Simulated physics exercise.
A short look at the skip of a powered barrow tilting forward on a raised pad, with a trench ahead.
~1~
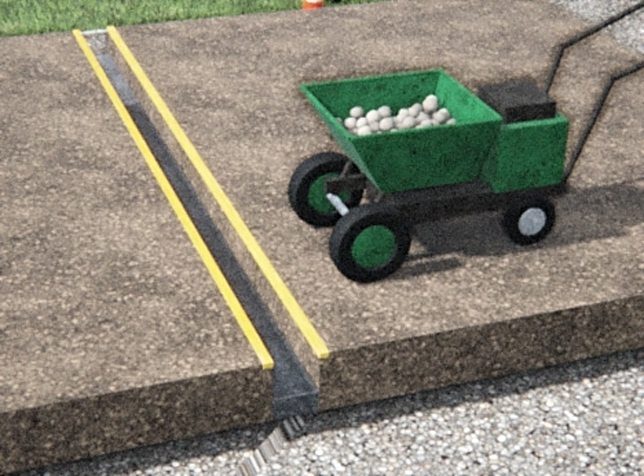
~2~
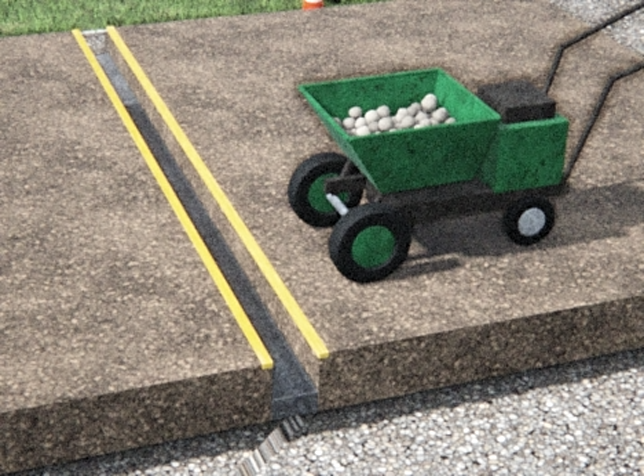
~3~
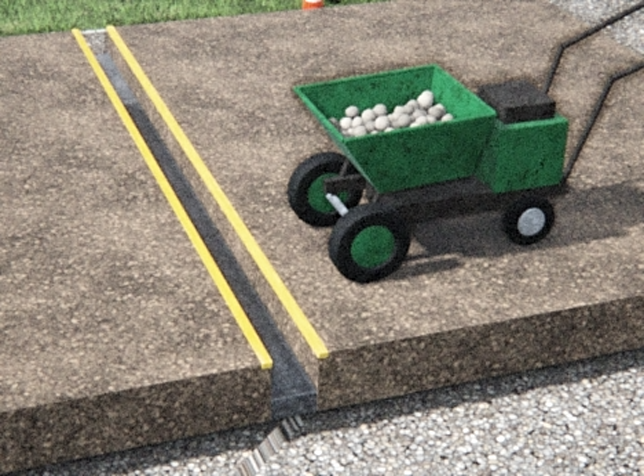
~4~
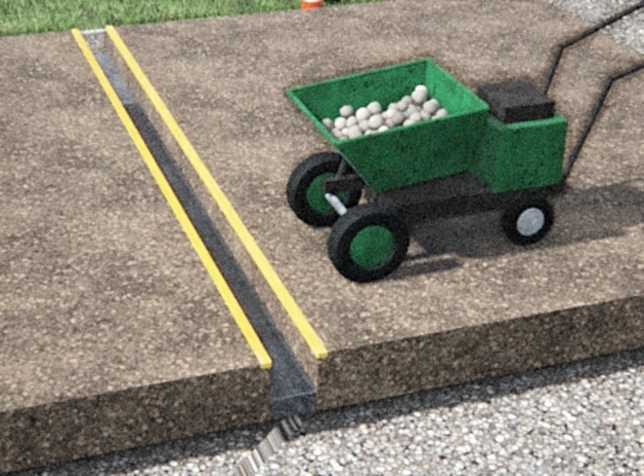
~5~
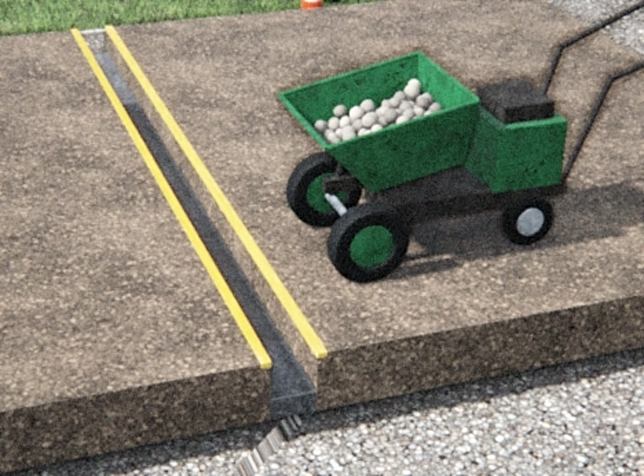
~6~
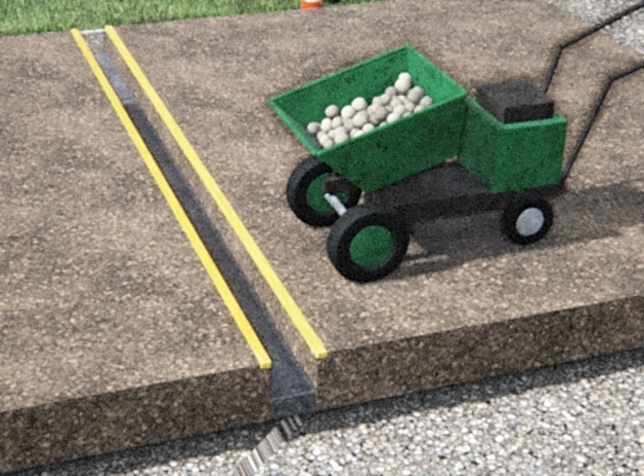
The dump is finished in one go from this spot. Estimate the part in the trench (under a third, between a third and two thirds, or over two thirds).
The trench takes less than a third.
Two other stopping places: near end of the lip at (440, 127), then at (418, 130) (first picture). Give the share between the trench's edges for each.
The first gives 60 %, the second 80 %.
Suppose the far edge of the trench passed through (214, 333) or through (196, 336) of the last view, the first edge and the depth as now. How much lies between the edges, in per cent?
The first gives 70 %, the second 90 %.
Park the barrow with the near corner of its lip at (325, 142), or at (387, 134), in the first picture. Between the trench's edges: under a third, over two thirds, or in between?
At the first place under a third, at the second above two thirds.
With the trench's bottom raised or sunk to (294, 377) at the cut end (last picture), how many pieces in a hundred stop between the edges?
Some 20 per cent.
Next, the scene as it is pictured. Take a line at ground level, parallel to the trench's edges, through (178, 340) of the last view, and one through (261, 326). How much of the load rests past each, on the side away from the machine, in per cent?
First some 30, then 80 per cent.
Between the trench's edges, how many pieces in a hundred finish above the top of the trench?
Near 0 %.
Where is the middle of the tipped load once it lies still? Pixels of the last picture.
Close to (179, 269).
Shortly afterwards, skip tipped steeply; the whole lot in the skip.
Next, skip tipped steeply; all but a few in the skip; only a few beyond it; only a few falling.
Some moments later, skip tipped right over; near a third in the skip; only a few in or heaped over the trench; near half beyond it; only a few falling.
In the end, skip tipped right over; near a quarter in or heaped over the trench; the bulk beyond it.
